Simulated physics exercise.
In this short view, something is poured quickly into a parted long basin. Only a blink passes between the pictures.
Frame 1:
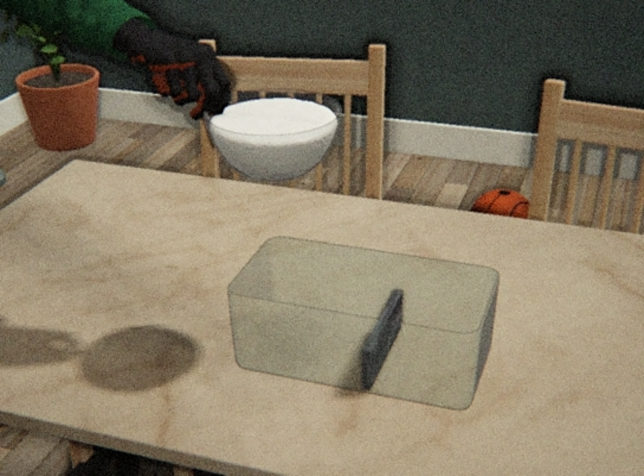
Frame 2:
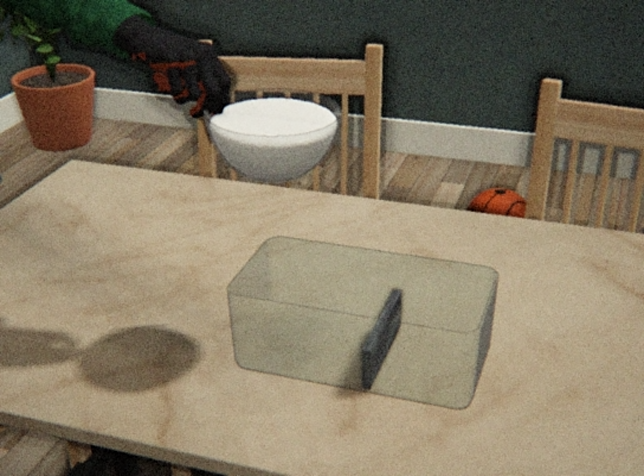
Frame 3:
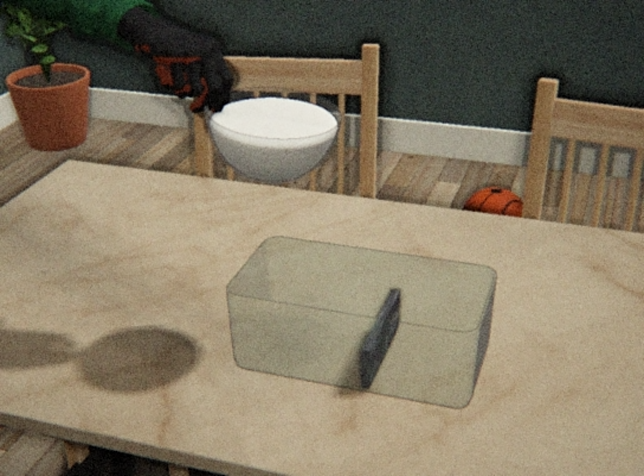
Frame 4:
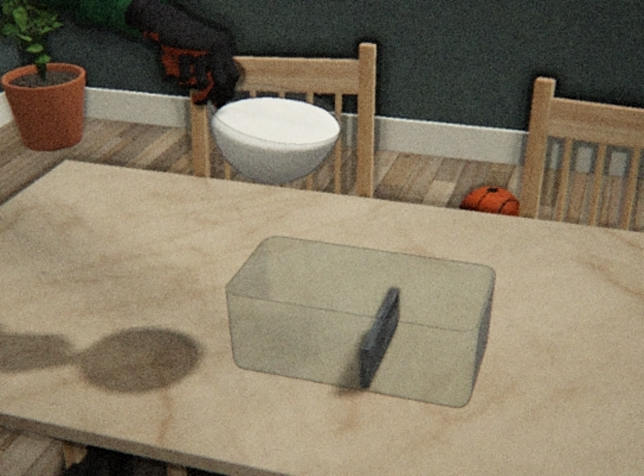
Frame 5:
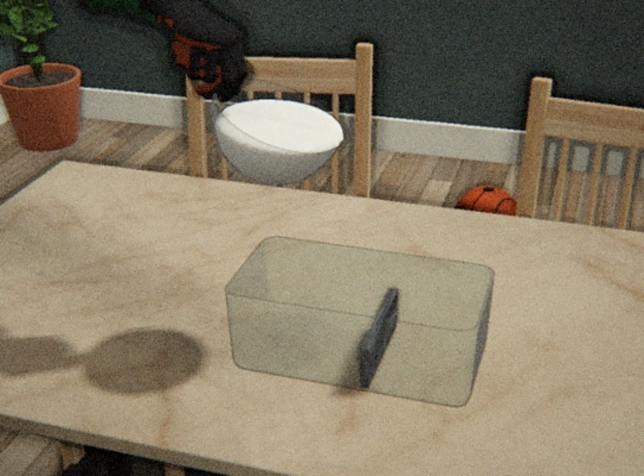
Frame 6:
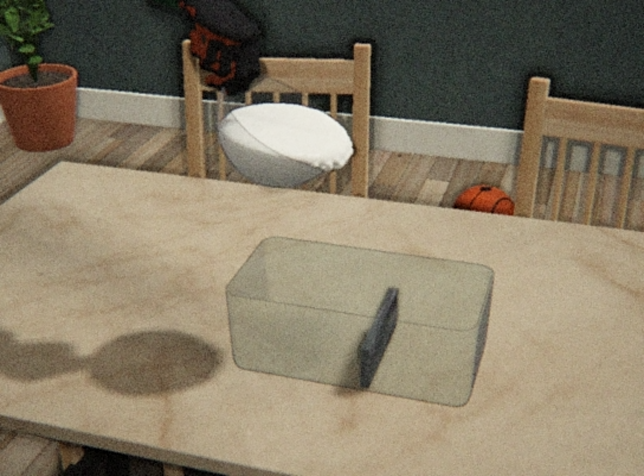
At first, a dark-gloved hand holds a white bowl nearly level behind a clear, divided container on a marble-patterned table. The hand then rises slightly and shifts right, tilting the bowl gradually toward the right, until its white contents slope and bulge at the lowered rim.
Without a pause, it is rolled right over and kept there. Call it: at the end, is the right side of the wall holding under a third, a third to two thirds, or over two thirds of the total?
The right side holds a third to two thirds of the total.
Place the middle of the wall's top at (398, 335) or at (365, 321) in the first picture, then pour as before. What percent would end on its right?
About 30 % and 70 %.
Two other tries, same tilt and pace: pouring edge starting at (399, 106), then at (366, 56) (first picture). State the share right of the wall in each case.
First about 80, then 75 per cent.
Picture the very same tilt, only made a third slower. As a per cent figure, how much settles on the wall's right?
Around 60 in a hundred.
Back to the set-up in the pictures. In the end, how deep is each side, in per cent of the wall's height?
Near 30 on the left, 30 on the right.
A moment on, the bowl is tipped on its side and 13 per cent is still to pour, 6 is left of the wall and 30 right of it.
Next, the bowl is tipped right over and 0 per cent is still to pour, 44 is left of the wall and 45 right of it.
Then the bowl is tipped right over and 0 per cent is still to pour, 51 is left of the wall and 45 right of it.
Later the bowl is tipped right over and 0 per cent is still to pour, 52 is left of the wall and 45 right of it.
Finally, 52 per cent lies left of the wall, 45 right of it and 3 outside.
